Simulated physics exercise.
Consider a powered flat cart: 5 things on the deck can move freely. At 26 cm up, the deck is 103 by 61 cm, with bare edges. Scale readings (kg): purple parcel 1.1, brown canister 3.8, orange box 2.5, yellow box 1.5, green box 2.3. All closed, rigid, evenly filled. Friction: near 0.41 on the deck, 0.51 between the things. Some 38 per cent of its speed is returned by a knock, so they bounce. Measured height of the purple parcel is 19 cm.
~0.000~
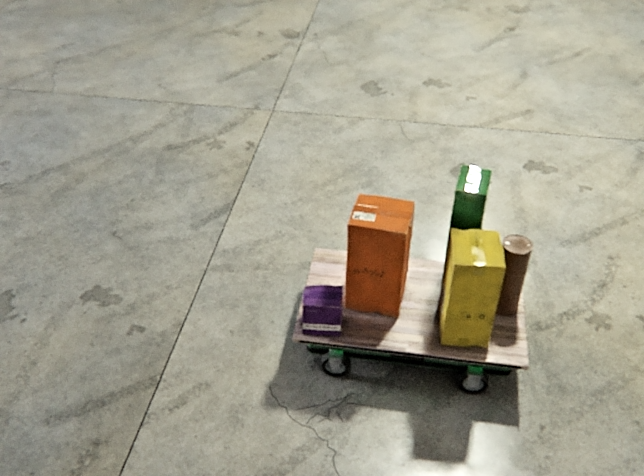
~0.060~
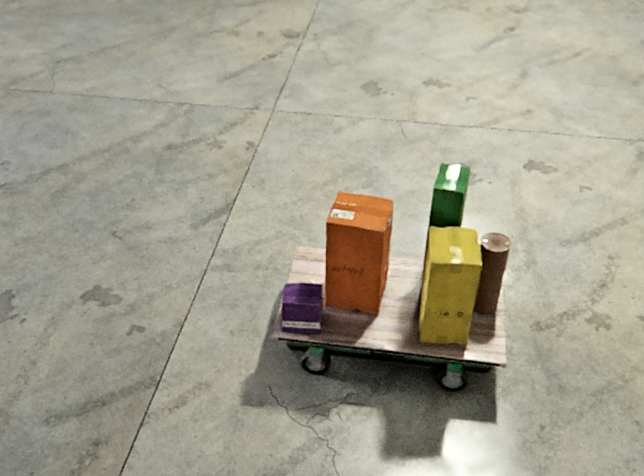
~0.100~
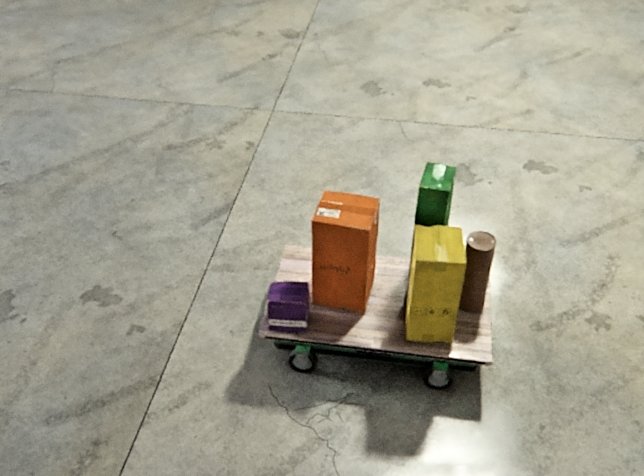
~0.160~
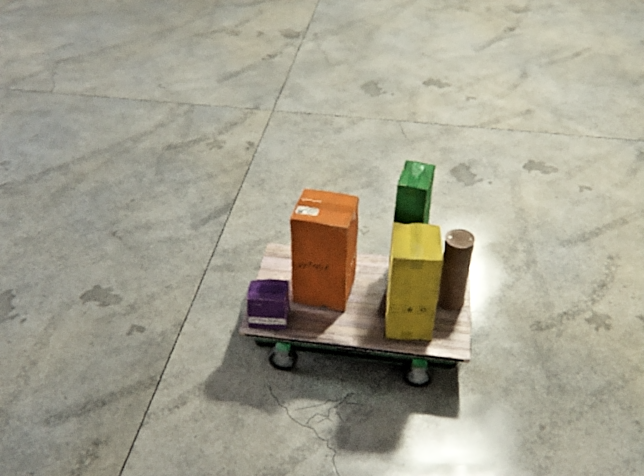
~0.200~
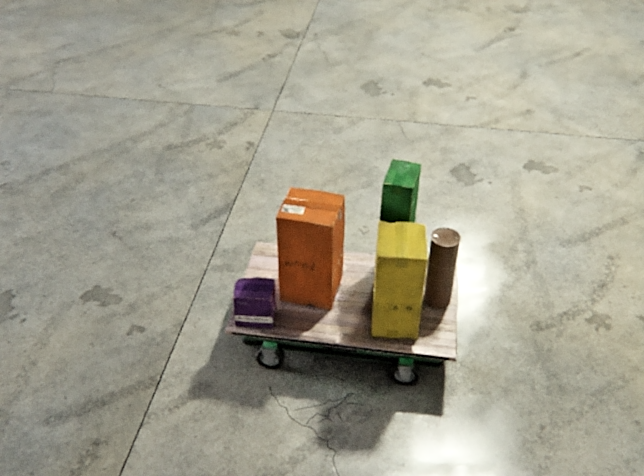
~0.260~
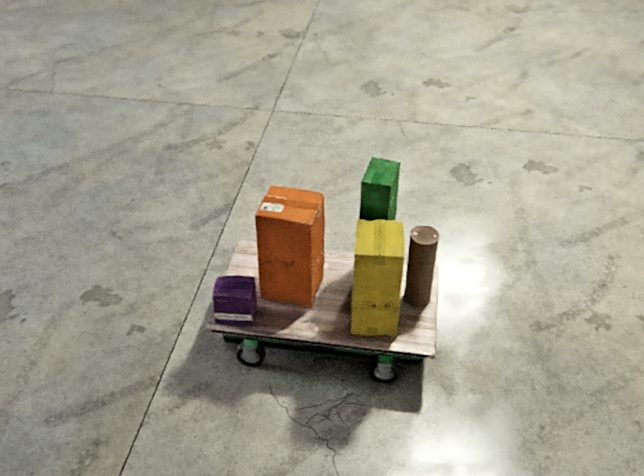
A flat cart carrying a purple parcel, an orange box, a yellow box, a green box and a brown canister rolled steadily left across the grey floor, while the items kept their places on its deck.
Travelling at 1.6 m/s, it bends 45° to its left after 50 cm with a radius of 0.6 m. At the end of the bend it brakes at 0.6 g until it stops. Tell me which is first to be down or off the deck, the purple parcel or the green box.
I would say the latter.
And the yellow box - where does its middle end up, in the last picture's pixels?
Around (154, 342).
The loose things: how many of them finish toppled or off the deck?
Count: 4.
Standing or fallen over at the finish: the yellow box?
Here's what happens: The yellow box never goes down.
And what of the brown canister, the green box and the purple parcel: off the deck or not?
Well, the brown canister does not come off, the green box does come off, and the purple parcel does come off.
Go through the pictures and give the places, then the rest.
In the first frame, cart 0 cm along; purple parcel (323, 310); green box (465, 234).
In the second frame, cart 10 cm along; yellow box (448, 287); brown canister (489, 274).
In the third frame, cart 16 cm along; orange box (345, 253); yellow box (434, 285).
In the fourth frame, cart 26 cm along; brown canister (455, 271); orange box (325, 251).
In the fifth frame, cart 32 cm along; yellow box (398, 281); brown canister (441, 269).
In the sixth frame, cart 42 cm along; purple parcel (235, 300); green box (378, 225).
Around 0.66 s, cart 106 cm along, turned 38°; purple parcel shifted 39 cm near (100, 322); green box at 7° to upright near (212, 230); orange box shifted 25 cm.
Around 1.06 s, cart 149 cm along, turned 45°; purple parcel, orange box and green box now off the deck; brown canister at 62° to upright; yellow box shifted 7 cm.
Around 1.56 s, cart 149 cm along, turned 45°, stopped; brown canister on its side; yellow box shifted 10 cm.
Finally (3.9 s), off the deck, purple parcel, orange box and green box; on their side or leaning hard on the deck, brown canister; not toppled but over 10 cm from the start, yellow box. Purple parcel went at 1.02 s; green box went at 0.74 s.
